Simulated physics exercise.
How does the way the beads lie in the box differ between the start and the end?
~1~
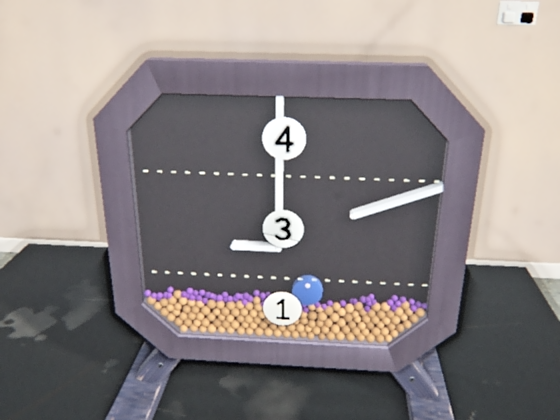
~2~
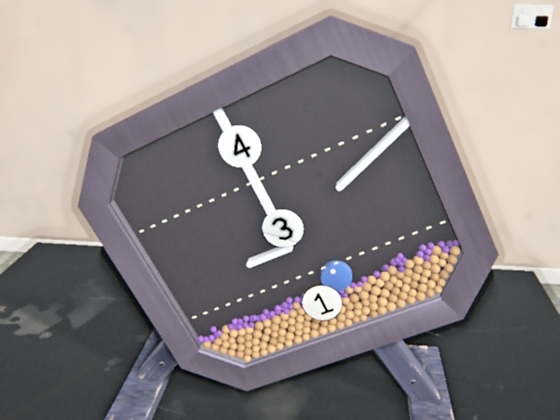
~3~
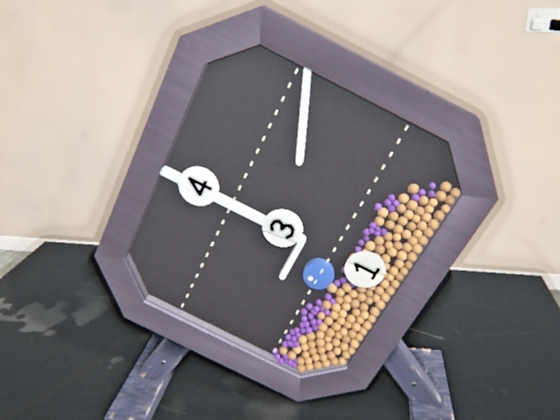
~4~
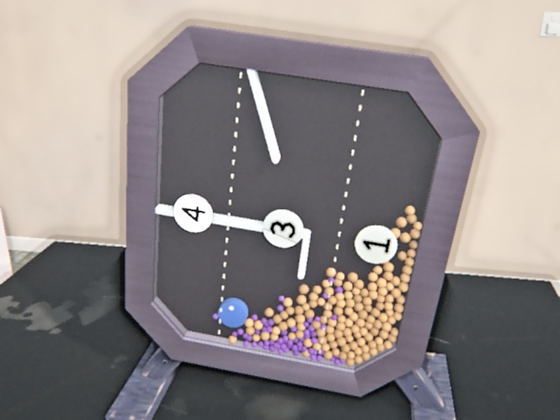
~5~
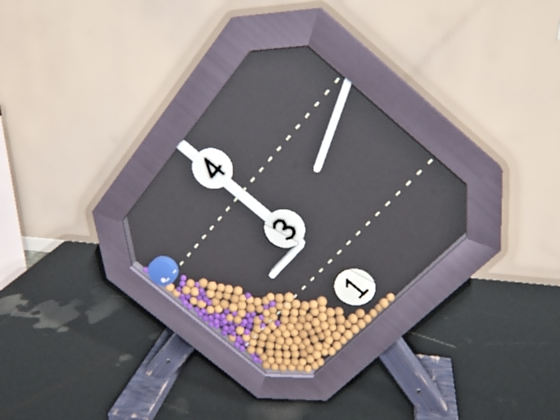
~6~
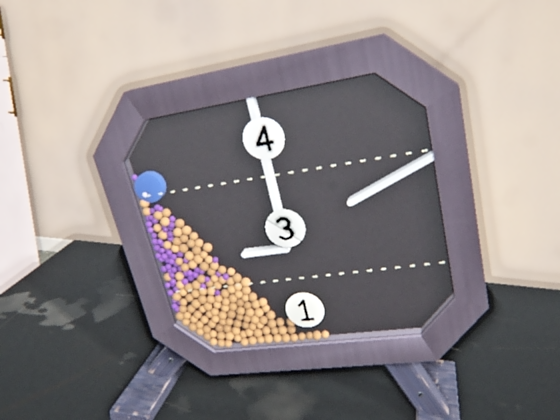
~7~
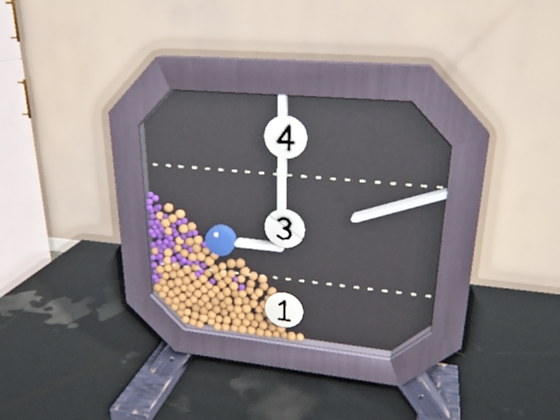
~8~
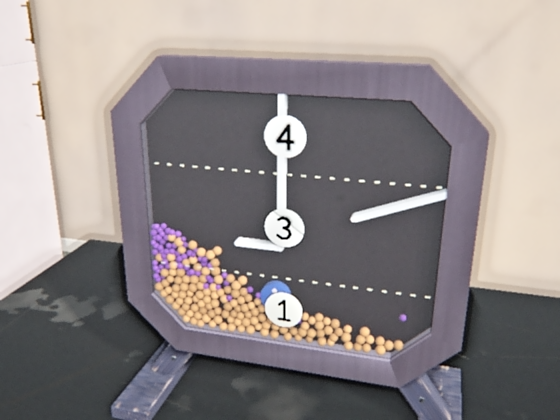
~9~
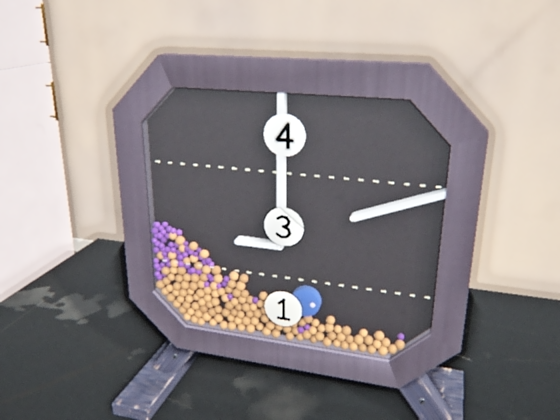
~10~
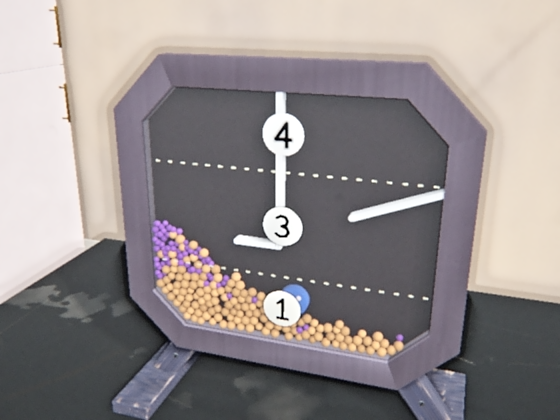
At the start the beads lie in a fairly even layer along the bottom of the box. By the end they are heaped up against the left side, sloping down to a thin layer at the right.
